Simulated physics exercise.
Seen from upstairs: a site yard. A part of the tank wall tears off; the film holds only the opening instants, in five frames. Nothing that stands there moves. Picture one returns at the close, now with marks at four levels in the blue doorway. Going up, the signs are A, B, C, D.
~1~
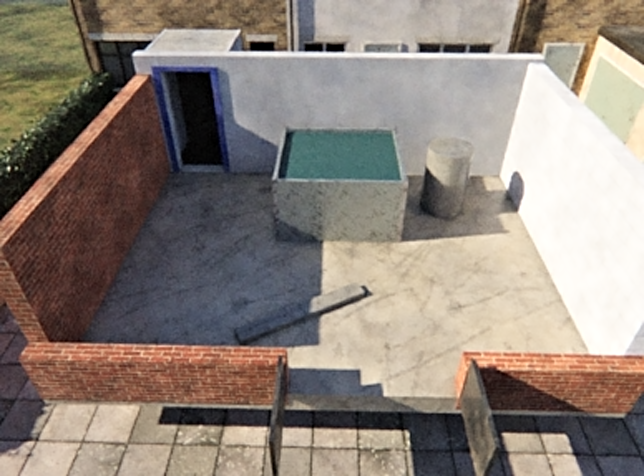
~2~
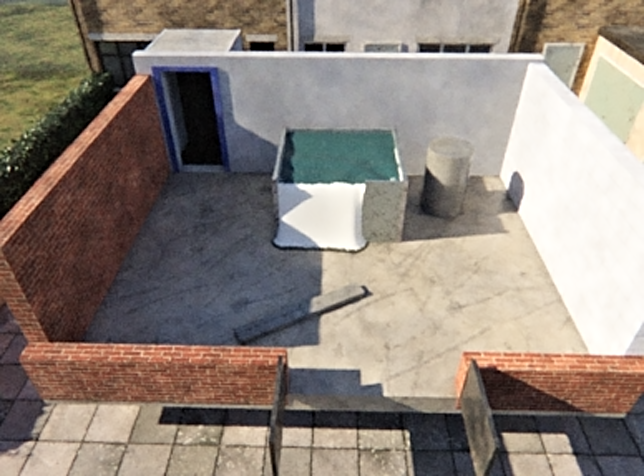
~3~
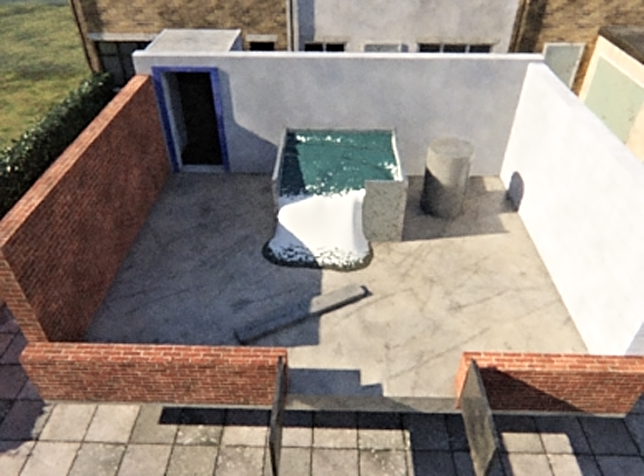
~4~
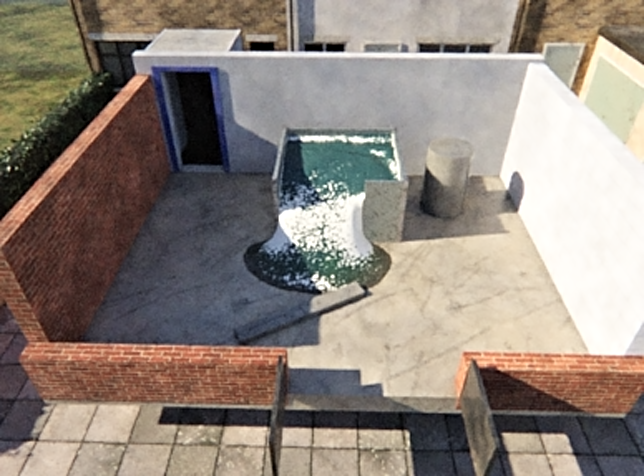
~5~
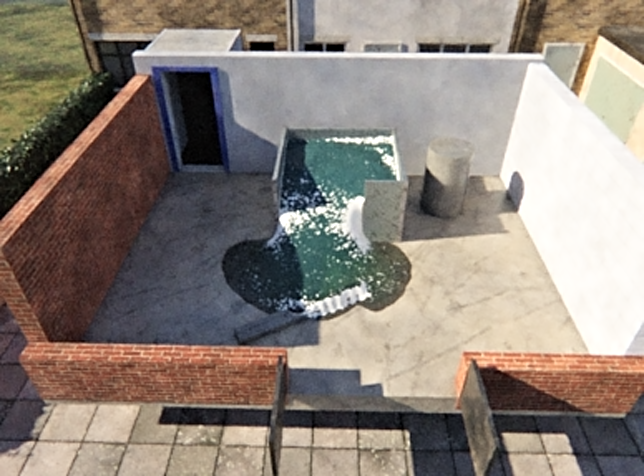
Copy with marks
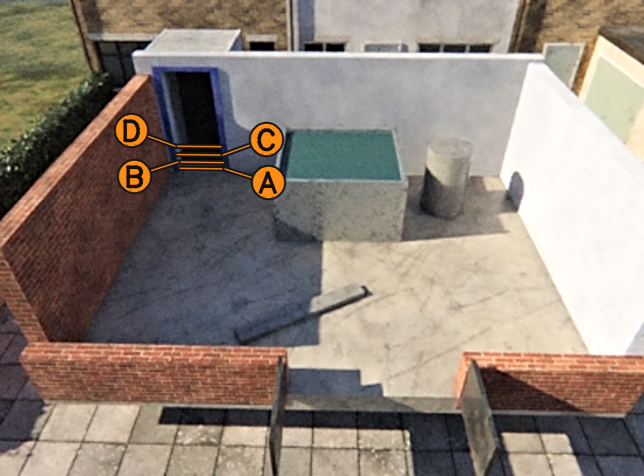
To begin with, green water sits still in a square tank inside a walled yard, beside a grey cylinder. The tank's front opens and water pours out in a white, foaming sheet onto the concrete. It then fans forward and to both sides, forming a rounded, dark-edged pool that reaches the low slab lying in front.
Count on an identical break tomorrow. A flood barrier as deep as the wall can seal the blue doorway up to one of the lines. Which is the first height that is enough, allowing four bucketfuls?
Line B just does it.
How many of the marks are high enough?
Three of the four.
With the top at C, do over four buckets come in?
No, that is safe.
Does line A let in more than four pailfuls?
Yes.
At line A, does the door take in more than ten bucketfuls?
Yes.
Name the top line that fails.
That is line A.
In orange, A at (202, 168); B at (201, 162); C at (199, 154); D at (198, 146); from the bottom up A, B, C, D.
Choosing A, dozens of bucketfuls pour in.
Choosing B, a bucket or two gets in.
Choosing C, nothing gets over.
Choosing D, nothing gets over.
